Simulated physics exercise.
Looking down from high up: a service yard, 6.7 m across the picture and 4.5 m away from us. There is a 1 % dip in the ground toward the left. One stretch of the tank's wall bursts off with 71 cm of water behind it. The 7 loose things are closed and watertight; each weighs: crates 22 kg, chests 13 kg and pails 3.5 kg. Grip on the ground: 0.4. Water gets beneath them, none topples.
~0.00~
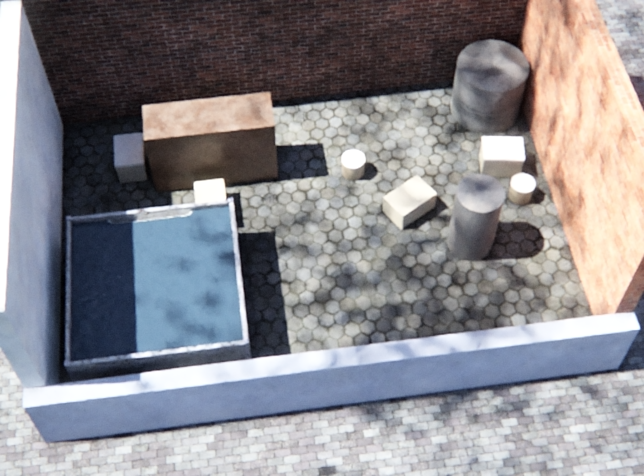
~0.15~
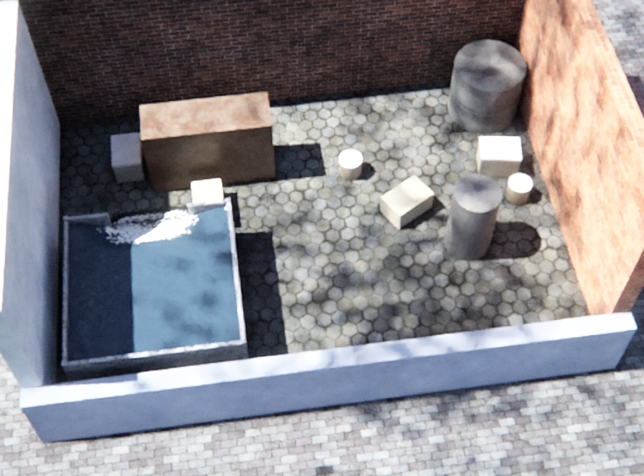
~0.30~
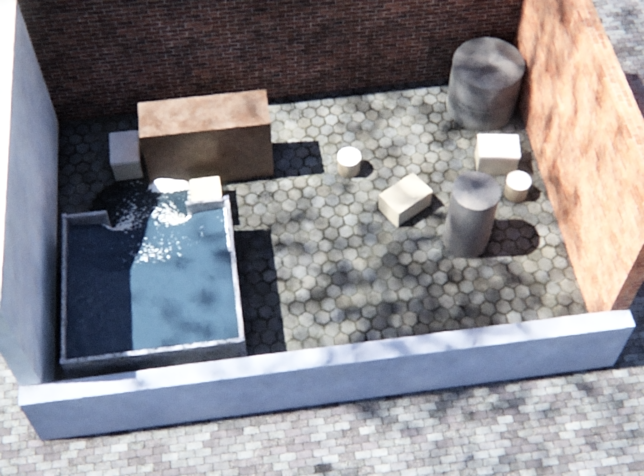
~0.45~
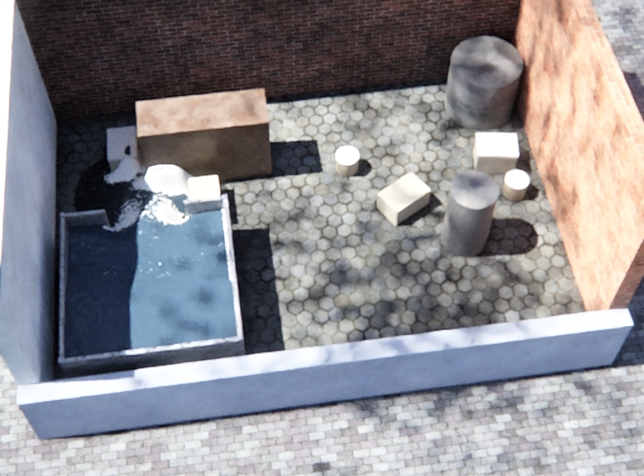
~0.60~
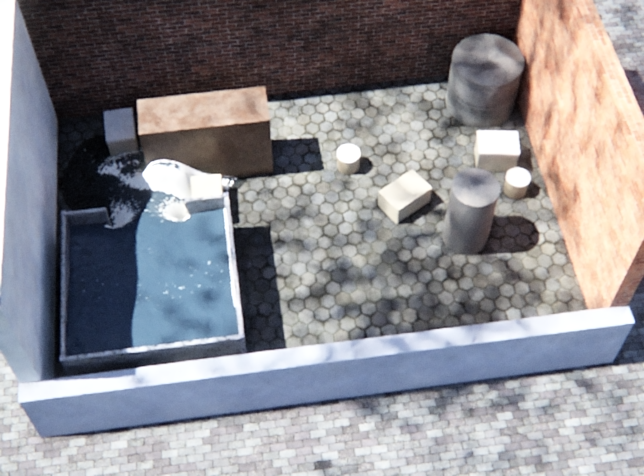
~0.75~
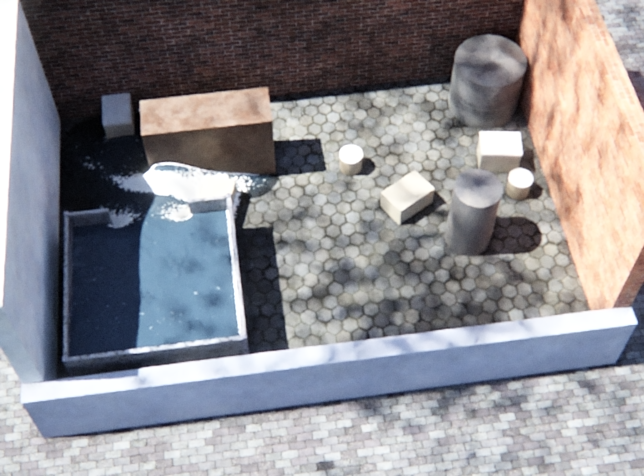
At the start, a walled yard holds a full tank at left, with boxes and cylinders standing on the paving. Water bursts from the tank's back edge, foaming around a small pale box and spreading dark across the corner, and a grey box shifts back toward the brick wall.
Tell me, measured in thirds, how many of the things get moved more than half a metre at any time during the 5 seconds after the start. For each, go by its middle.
That would be two thirds or more of them.
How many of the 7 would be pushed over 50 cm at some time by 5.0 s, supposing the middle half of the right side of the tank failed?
Then it comes to 4.
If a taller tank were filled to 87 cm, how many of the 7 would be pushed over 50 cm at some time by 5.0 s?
Then 7.
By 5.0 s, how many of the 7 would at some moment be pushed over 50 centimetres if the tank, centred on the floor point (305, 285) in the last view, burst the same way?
That would give 6.
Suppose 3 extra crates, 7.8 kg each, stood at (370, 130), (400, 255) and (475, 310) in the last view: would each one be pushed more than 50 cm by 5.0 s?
Answers in order are crosses the line, crosses the line and does not cross.
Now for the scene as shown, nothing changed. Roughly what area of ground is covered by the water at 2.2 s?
18 m2.
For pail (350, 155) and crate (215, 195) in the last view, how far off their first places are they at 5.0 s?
First: 250 cm. Second: 200 cm.
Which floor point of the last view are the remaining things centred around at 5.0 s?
Mean position approx. (478, 203).
After 1.1 s 1 of 7 are over 50 cm from their spots; 1 afloat.
After 2.2 s 3 of 7 are over 50 cm from their spots; 0 afloat.
After 3.5 s 5 of 7 are over 50 cm from their spots; 2 afloat.
After 5.0 s 6 of 7 are over 50 cm from their spots, and 6 have been at some point; 5 afloat.
